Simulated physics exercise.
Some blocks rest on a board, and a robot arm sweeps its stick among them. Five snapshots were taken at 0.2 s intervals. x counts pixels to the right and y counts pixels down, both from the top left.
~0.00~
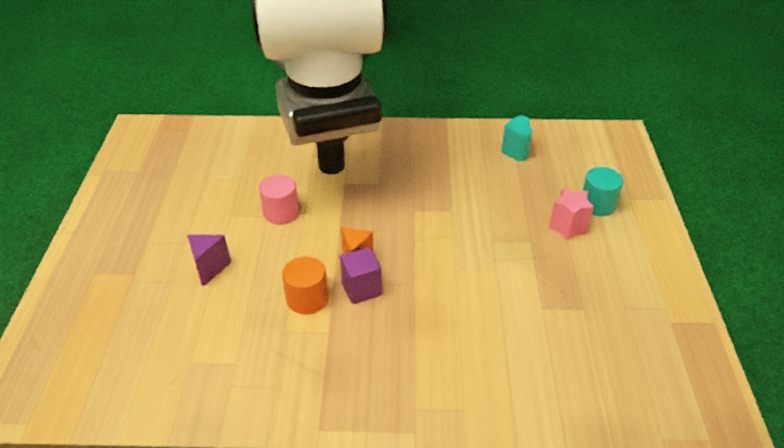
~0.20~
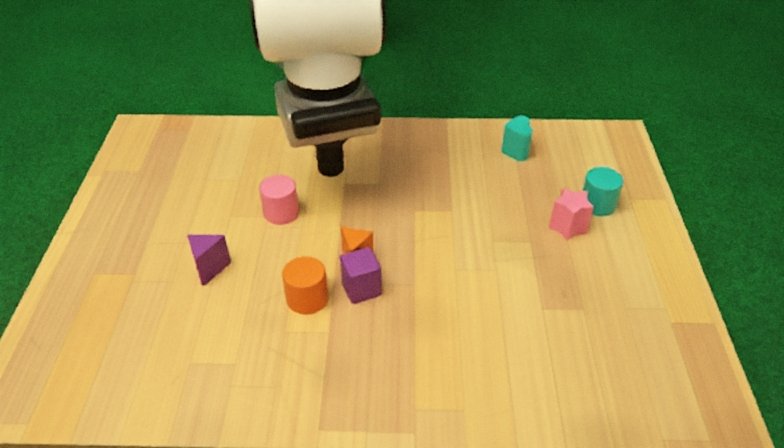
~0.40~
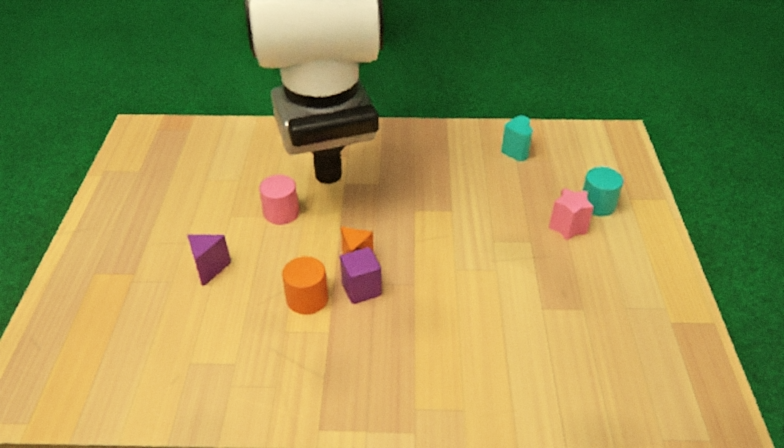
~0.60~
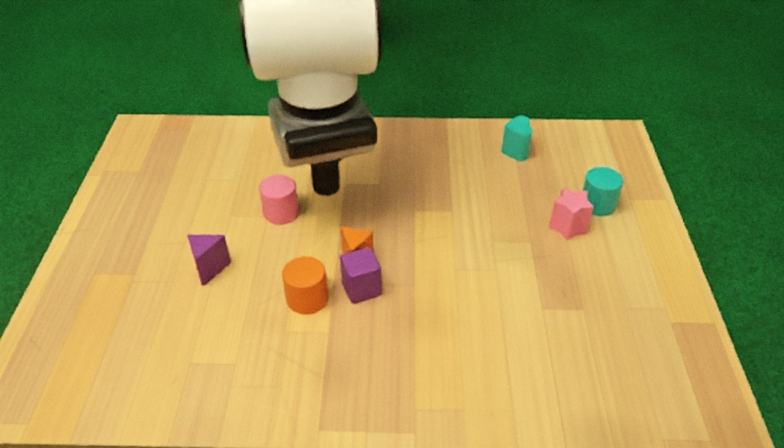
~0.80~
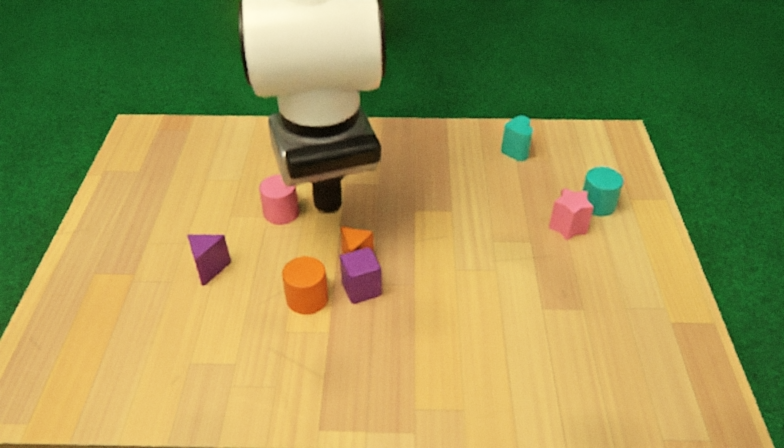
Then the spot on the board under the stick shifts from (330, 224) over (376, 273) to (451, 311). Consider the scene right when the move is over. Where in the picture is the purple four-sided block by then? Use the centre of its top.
It is at (382, 311).
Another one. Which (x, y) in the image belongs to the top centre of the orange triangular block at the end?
For the centre of its top, I'd go with (414, 295).
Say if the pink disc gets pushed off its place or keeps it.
That one stays where it is.
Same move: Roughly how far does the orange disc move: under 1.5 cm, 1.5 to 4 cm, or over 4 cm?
The distance will be below 1.5 cm.
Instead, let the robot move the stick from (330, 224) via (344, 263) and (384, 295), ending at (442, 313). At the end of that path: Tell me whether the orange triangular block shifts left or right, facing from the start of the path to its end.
The answer is left: Facing from the path's start to its end, that's where the orange triangular block shifts.
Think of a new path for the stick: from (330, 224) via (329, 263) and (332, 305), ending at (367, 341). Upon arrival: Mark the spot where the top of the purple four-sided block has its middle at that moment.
So, by the moment the path ends, you'll find the top centre of the purple four-sided block at (370, 277).
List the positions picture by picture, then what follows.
The first frame shows stick tip at (332, 167); block tops, pink disc at (277, 185); orange disc at (304, 271); orange triangular block at (355, 235); purple four-sided block at (360, 261).
The second frame shows stick at (331, 169); blocks unchanged.
The third frame shows stick at (329, 176); blocks unchanged.
The fourth frame shows stick at (327, 188); blocks unchanged.
The fifth frame shows stick at (328, 205); pink disc at (277, 185); orange disc at (304, 271); orange triangular block at (355, 235); purple four-sided block at (360, 261).
The first path, step by step. One third of the way, stick at (355, 240); orange triangular block at (365, 254), turned 15° clockwise; purple four-sided block at (369, 279), turned 15° anticlockwise.
Two thirds of the way, stick at (401, 266); orange triangular block at (398, 285), turned 55° clockwise; purple four-sided block at (380, 308), turned 25° clockwise.
At the end, stick at (453, 291); pink disc in place; orange disc in place; orange triangular block at (414, 295), turned 115° clockwise; purple four-sided block at (382, 311), turned 40° clockwise.
